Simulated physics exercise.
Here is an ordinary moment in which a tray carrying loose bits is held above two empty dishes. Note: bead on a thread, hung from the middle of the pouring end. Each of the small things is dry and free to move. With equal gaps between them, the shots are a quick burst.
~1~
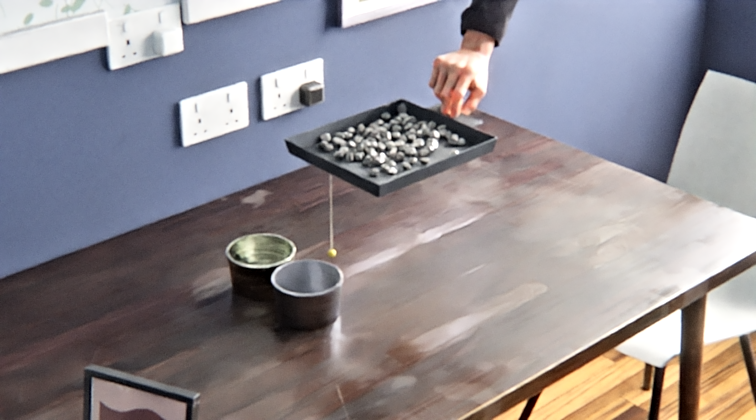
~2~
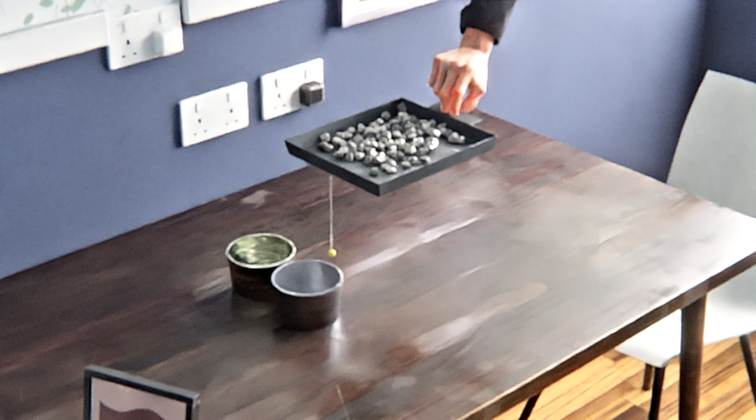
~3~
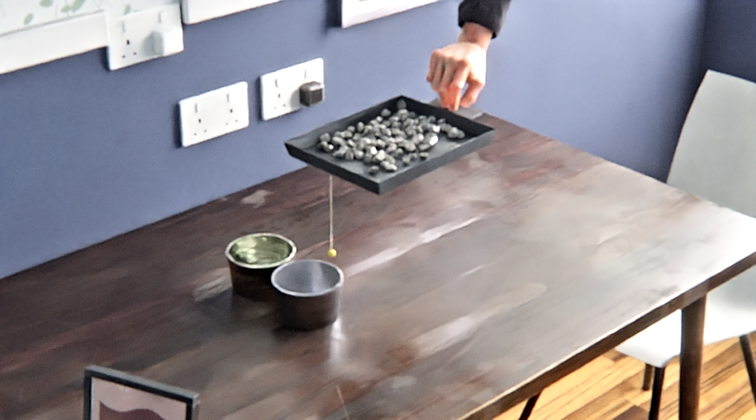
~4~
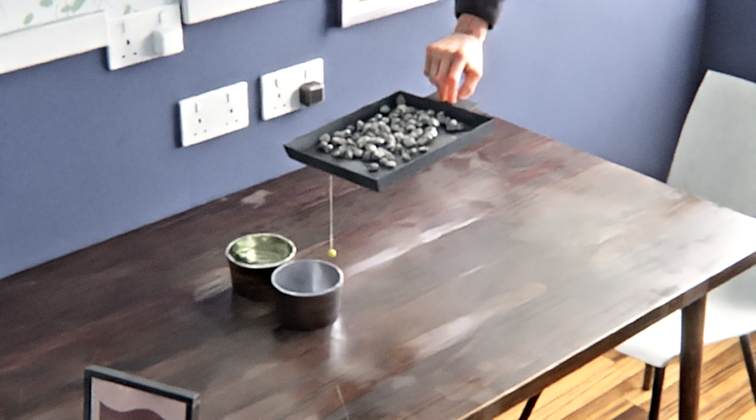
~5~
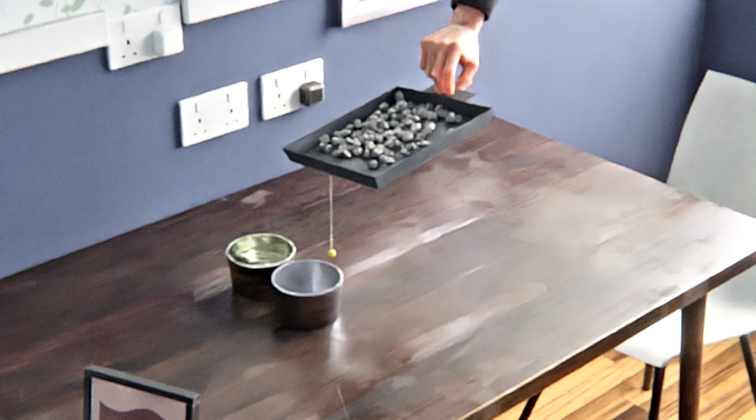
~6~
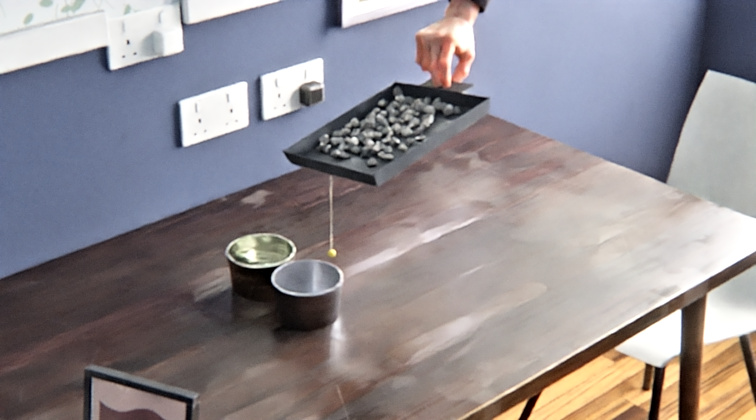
A black tray of loose grey bits, held by a hand above two round dishes on a dark wooden table, stayed nearly level at first, then gradually tilted down toward its left corner.
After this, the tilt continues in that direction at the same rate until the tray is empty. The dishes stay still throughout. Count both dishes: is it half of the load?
I expect the dishes to receive the lesser amount.
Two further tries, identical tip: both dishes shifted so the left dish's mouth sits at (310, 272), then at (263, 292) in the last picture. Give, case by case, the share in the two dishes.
Roughly 0% on the first try and 0% on the second.
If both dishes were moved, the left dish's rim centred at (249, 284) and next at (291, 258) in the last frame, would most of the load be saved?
At place one not up to half; at place two not up to half.
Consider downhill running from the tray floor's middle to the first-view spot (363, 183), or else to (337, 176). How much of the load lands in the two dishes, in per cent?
First case about 10 percent; second case about 60 percent.
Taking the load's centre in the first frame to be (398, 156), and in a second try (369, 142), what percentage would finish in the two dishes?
Roughly 30 per cent, then roughly 20 per cent.
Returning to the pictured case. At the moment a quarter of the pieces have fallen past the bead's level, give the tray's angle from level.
It is at around 90 degrees.
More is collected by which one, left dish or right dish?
Result: The left of the two takes it.
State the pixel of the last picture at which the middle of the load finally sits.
It settles centred around (290, 272).
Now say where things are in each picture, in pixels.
In the first picture, corners of the pouring end at (289, 139) and (379, 183), level; middle of the load at (383, 142), bits of gravel; left dish at (235, 275); right dish at (281, 303); bead on its thread at (332, 253).
In the second picture, corners of the pouring end at (289, 140) and (379, 182), level; middle of the load at (383, 142).
In the third picture, corners of the pouring end at (288, 142) and (378, 180), tipped barely, lowest at the left corner; middle of the load at (383, 139).
In the fourth picture, corners of the pouring end at (288, 144) and (377, 178), tipped a little, lowest at the left corner; middle of the load at (383, 136).
In the fifth picture, corners of the pouring end at (287, 147) and (375, 175), tipped a little, lowest at the left corner; middle of the load at (382, 133).
In the sixth picture, corners of the pouring end at (287, 150) and (373, 172), tipped clearly, lowest at the left corner; middle of the load at (381, 130); left dish at (235, 275); right dish at (281, 303).
Soon after the last picture, tray tipped steeply; all on the tray.
A little later, tray tipped right over; about two thirds on the tray; a small part in the left dish; a small part outside both; about a quarter in the air.
Later still, tray tipped past a quarter turn; a stray few in the right dish; about a quarter in the left dish; most outside both.
At rest, tray tipped past a quarter turn; a stray few in the right dish; about a quarter in the left dish; most outside both.
